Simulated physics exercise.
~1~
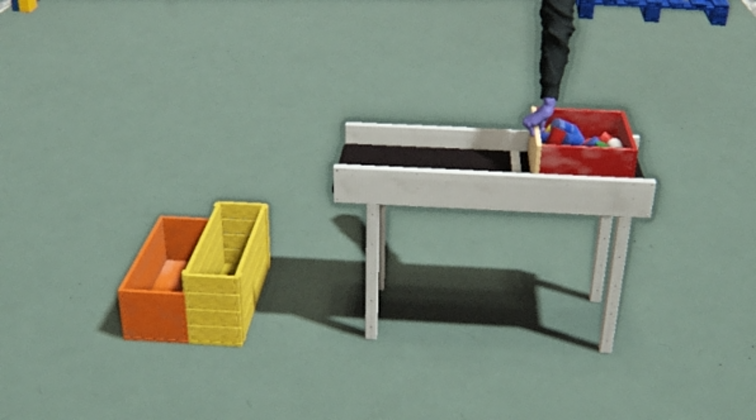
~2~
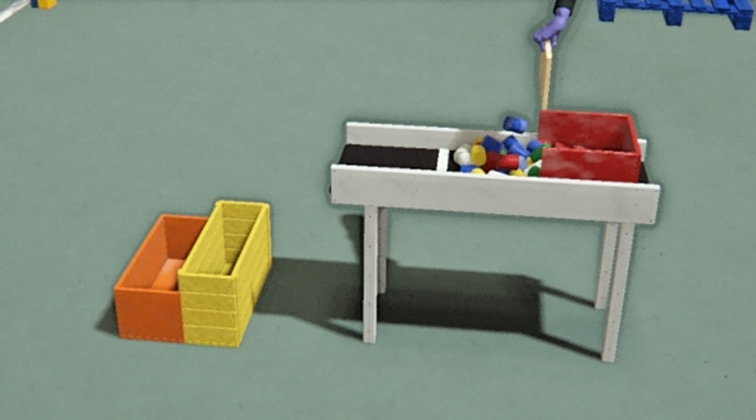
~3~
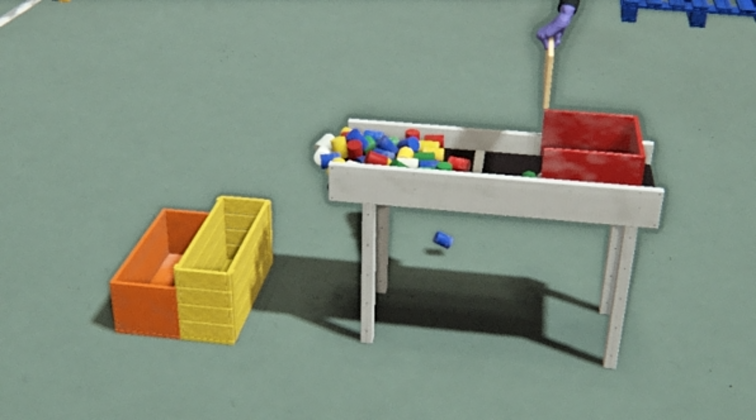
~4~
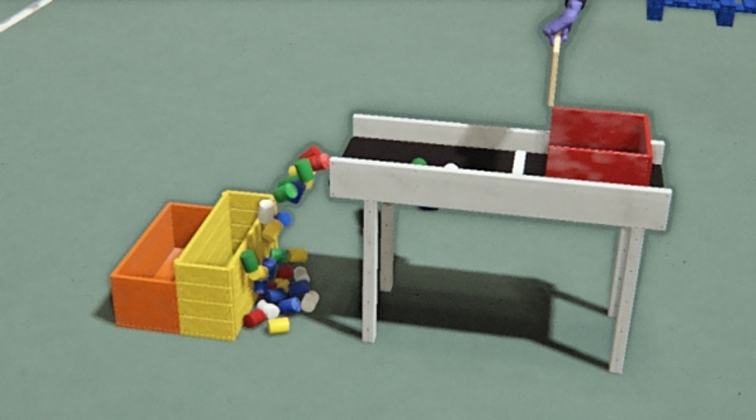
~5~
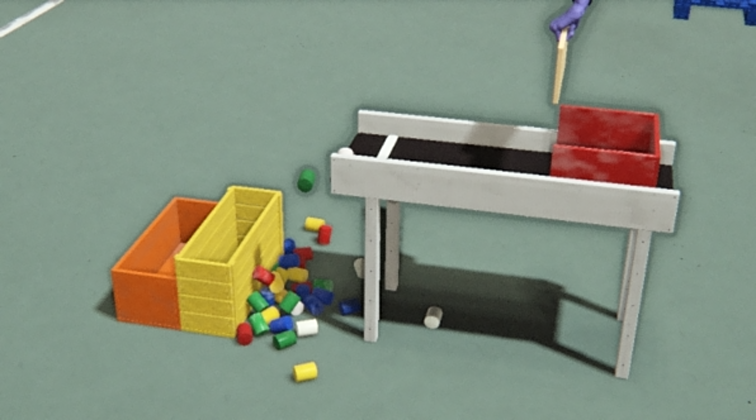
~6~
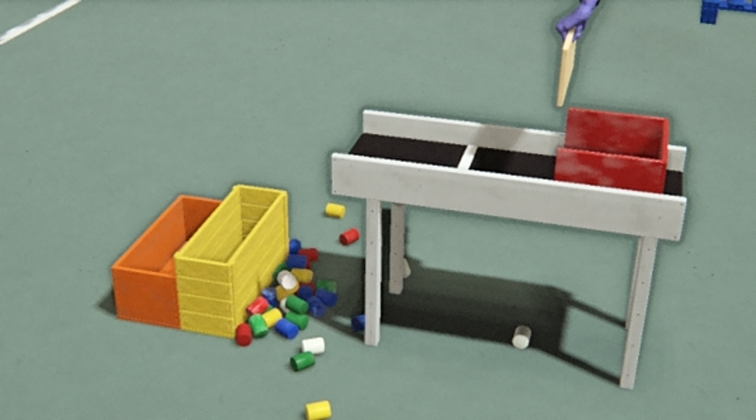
Colourful small cylinders spilling from a red pen as a gloved hand lifts its gate, riding the belt left and landing short of the yellow bin.
